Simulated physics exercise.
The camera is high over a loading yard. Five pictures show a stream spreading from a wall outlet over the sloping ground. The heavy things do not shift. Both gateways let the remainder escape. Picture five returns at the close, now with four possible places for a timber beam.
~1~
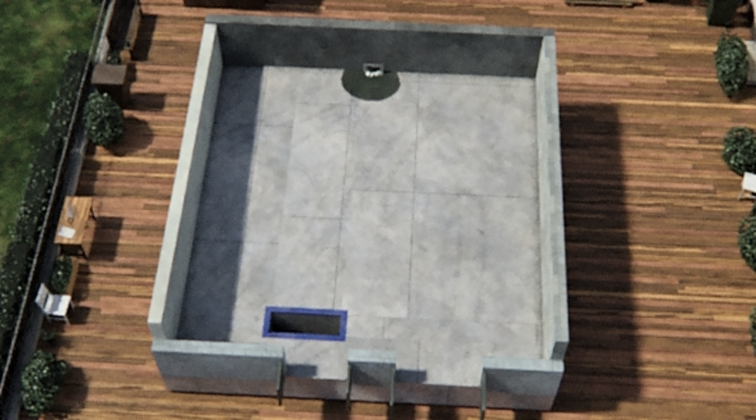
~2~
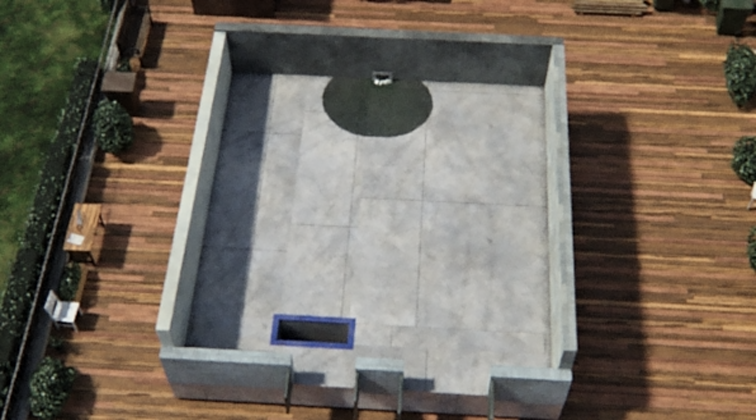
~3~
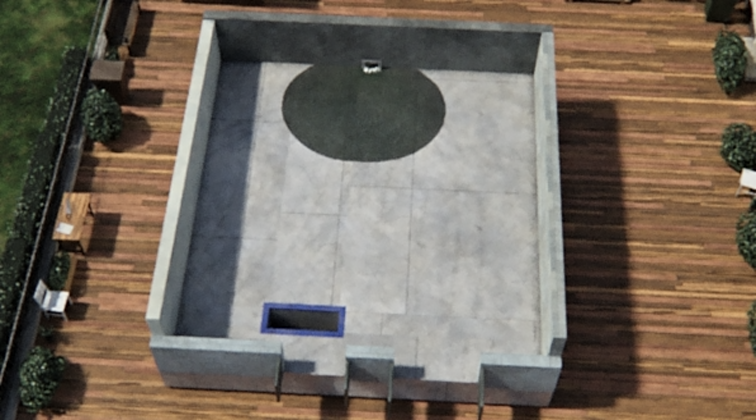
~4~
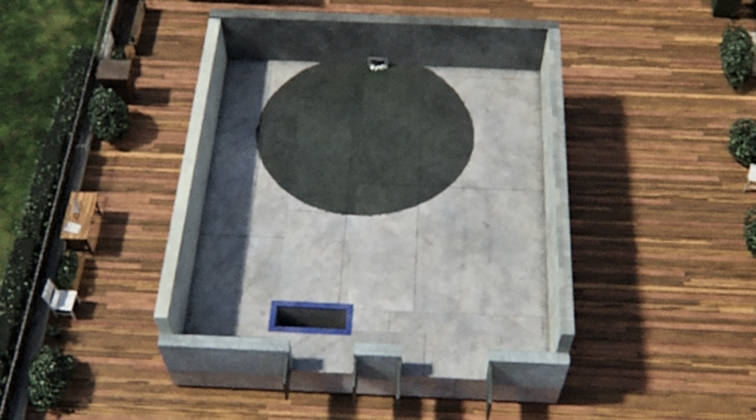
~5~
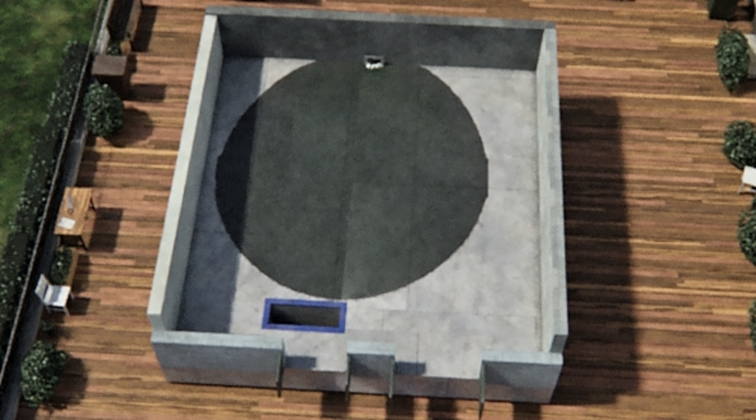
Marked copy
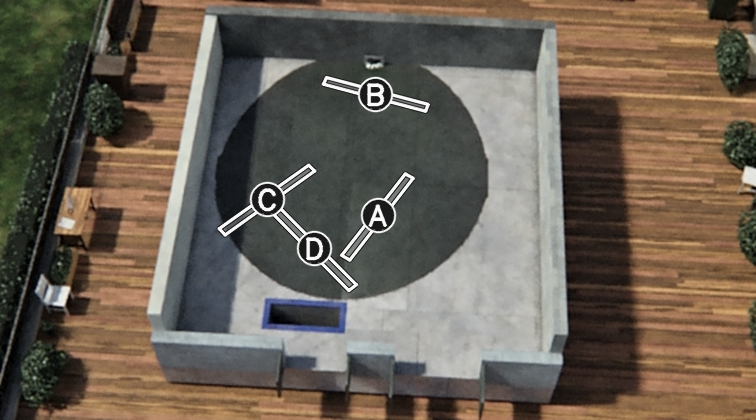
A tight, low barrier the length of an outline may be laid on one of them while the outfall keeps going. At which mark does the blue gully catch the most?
I would pick position A.
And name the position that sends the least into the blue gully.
Position D.
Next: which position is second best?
That is position C.
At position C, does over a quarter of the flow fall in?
Yes.
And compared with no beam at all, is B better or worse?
Position B is worse.
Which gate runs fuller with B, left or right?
The right one.
In white, A from (345, 257) to (409, 176); B from (325, 80) to (426, 107); C from (222, 231) to (311, 168); D from (277, 211) to (352, 287).
With A, about 51 % of the stream goes into the blue gully, about 48 % out by the gates.
With B, about 21 % of the stream goes into the blue gully, about 78 % out by the gates.
With C, about 39 % of the stream goes into the blue gully, about 59 % out by the gates.
With D, about 14 % of the stream goes into the blue gully, about 85 % out by the gates.
